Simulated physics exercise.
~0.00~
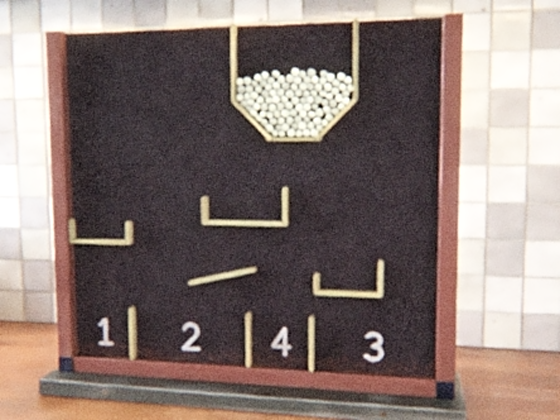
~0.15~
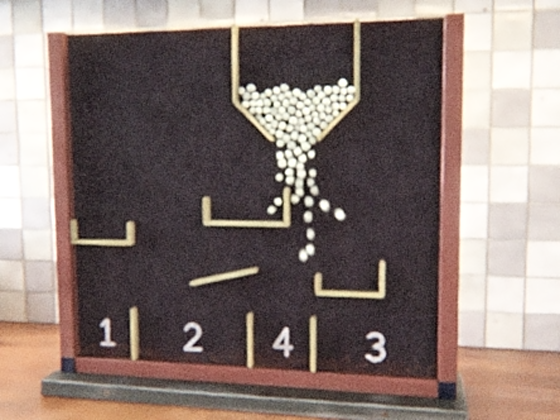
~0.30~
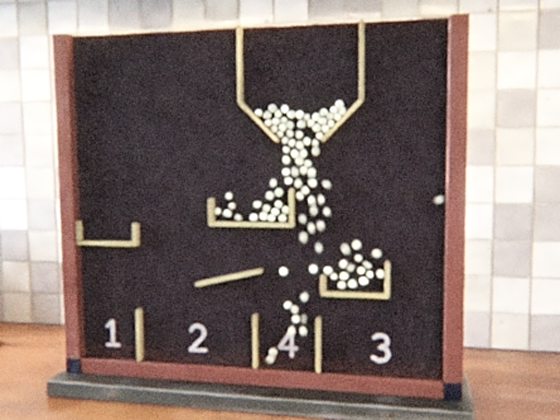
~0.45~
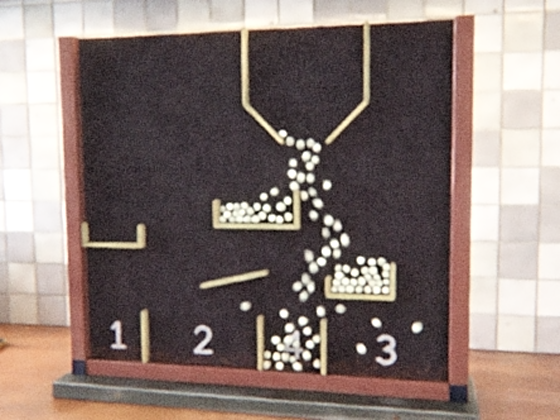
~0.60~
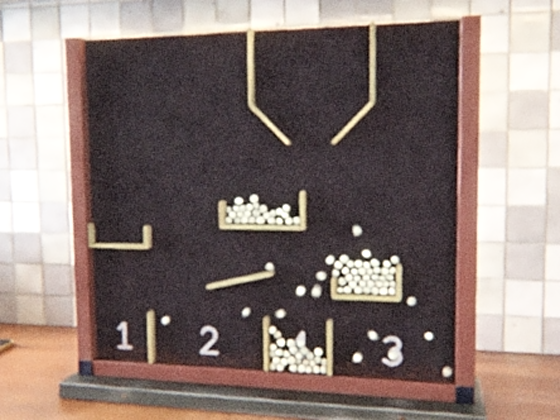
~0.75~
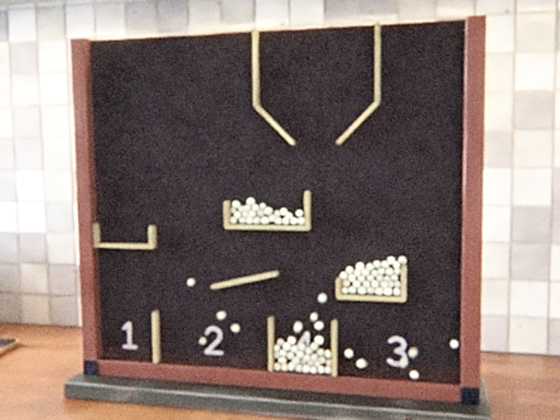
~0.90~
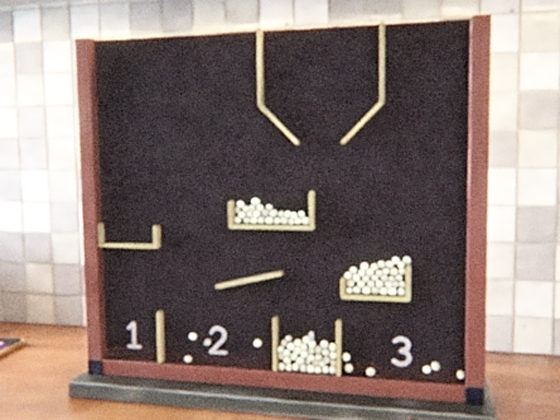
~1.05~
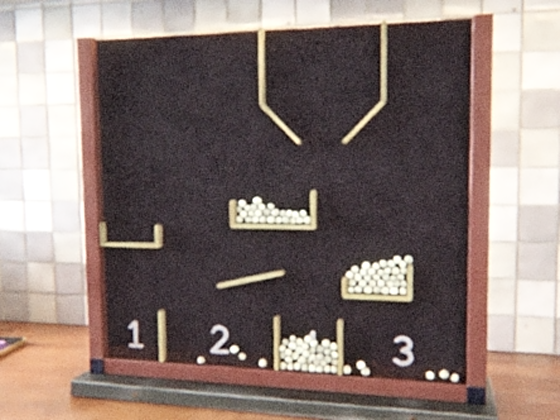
A dark upright case with numbered bins stood against a tiled wall as small white balls poured from its hopper, bouncing off ledges, until many sat on two ledges, the narrow fourth bin was well filled, and a few lay in bins two and three.
